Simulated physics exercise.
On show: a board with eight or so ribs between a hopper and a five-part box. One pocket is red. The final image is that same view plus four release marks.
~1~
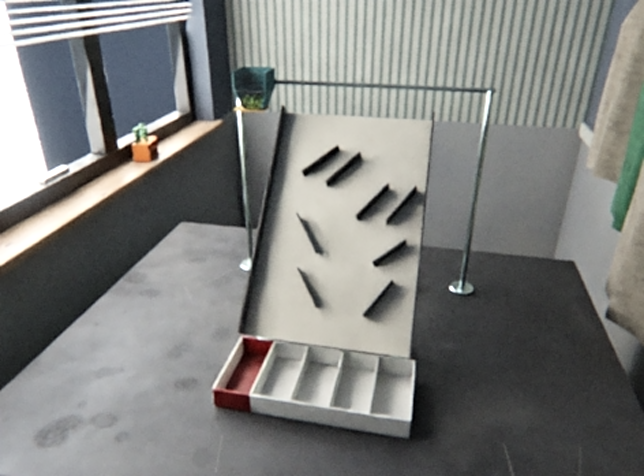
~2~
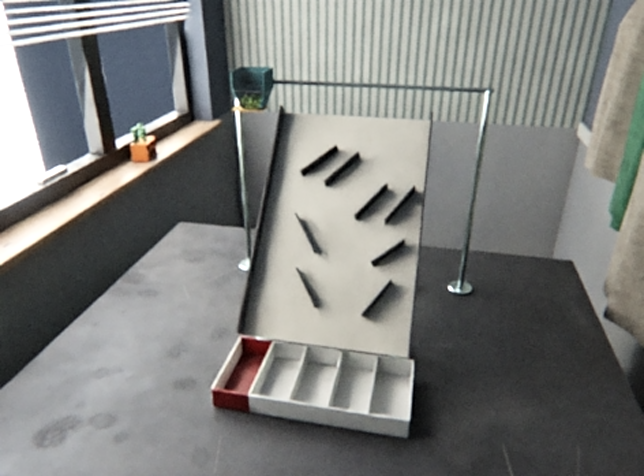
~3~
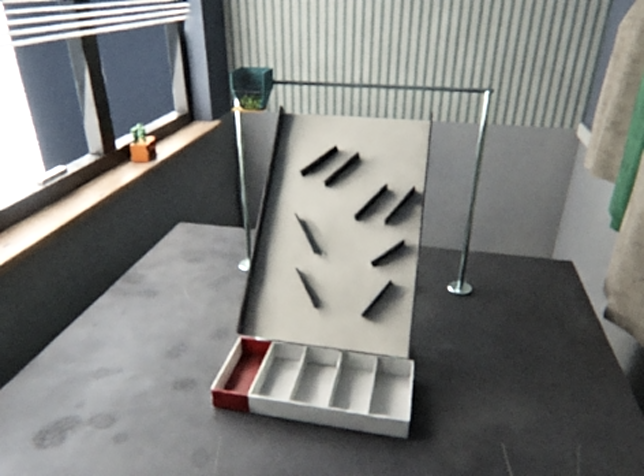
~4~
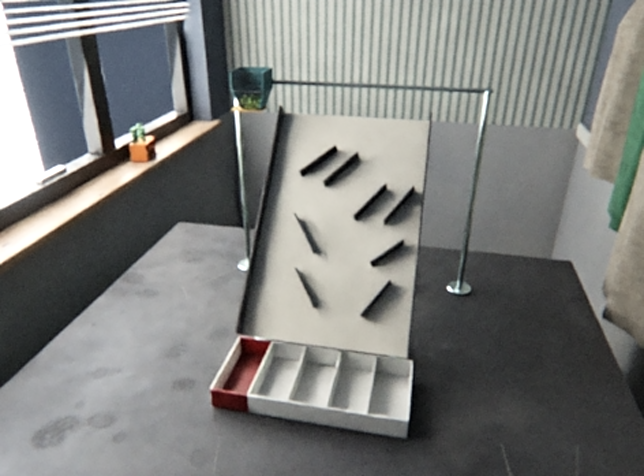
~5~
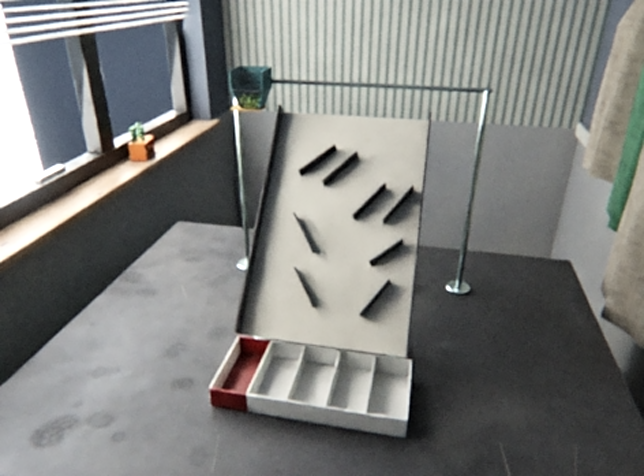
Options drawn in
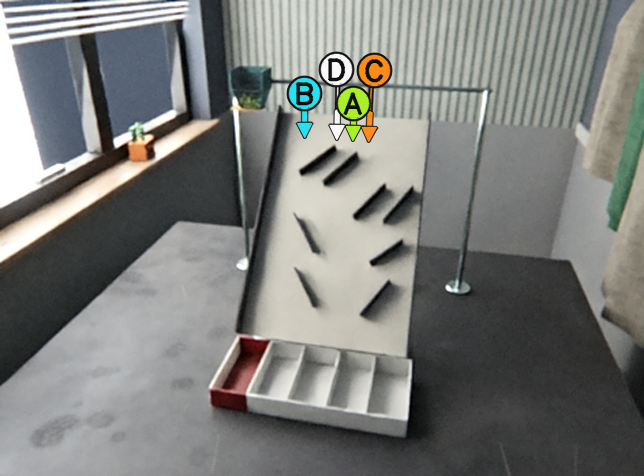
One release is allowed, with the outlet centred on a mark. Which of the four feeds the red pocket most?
Best: B.
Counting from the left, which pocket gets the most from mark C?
The third.
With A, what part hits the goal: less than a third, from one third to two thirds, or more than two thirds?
Less than a third.
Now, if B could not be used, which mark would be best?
That is mark D.
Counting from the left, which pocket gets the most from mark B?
It is the first one.
On the marked copy, mark A meets the board at (353, 135); mark B meets the board at (304, 132); mark C meets the board at (368, 136); mark D meets the board at (336, 134).
With A, a small share in the red pocket, close to half in other pockets, close to a third outside the box.
With B, the bulk in the red pocket, close to a quarter outside the box.
With C, only a few in the red pocket, the bulk in other pockets, a small share outside the box.
With D, close to half in the red pocket, a small share in other pockets, close to a third outside the box.
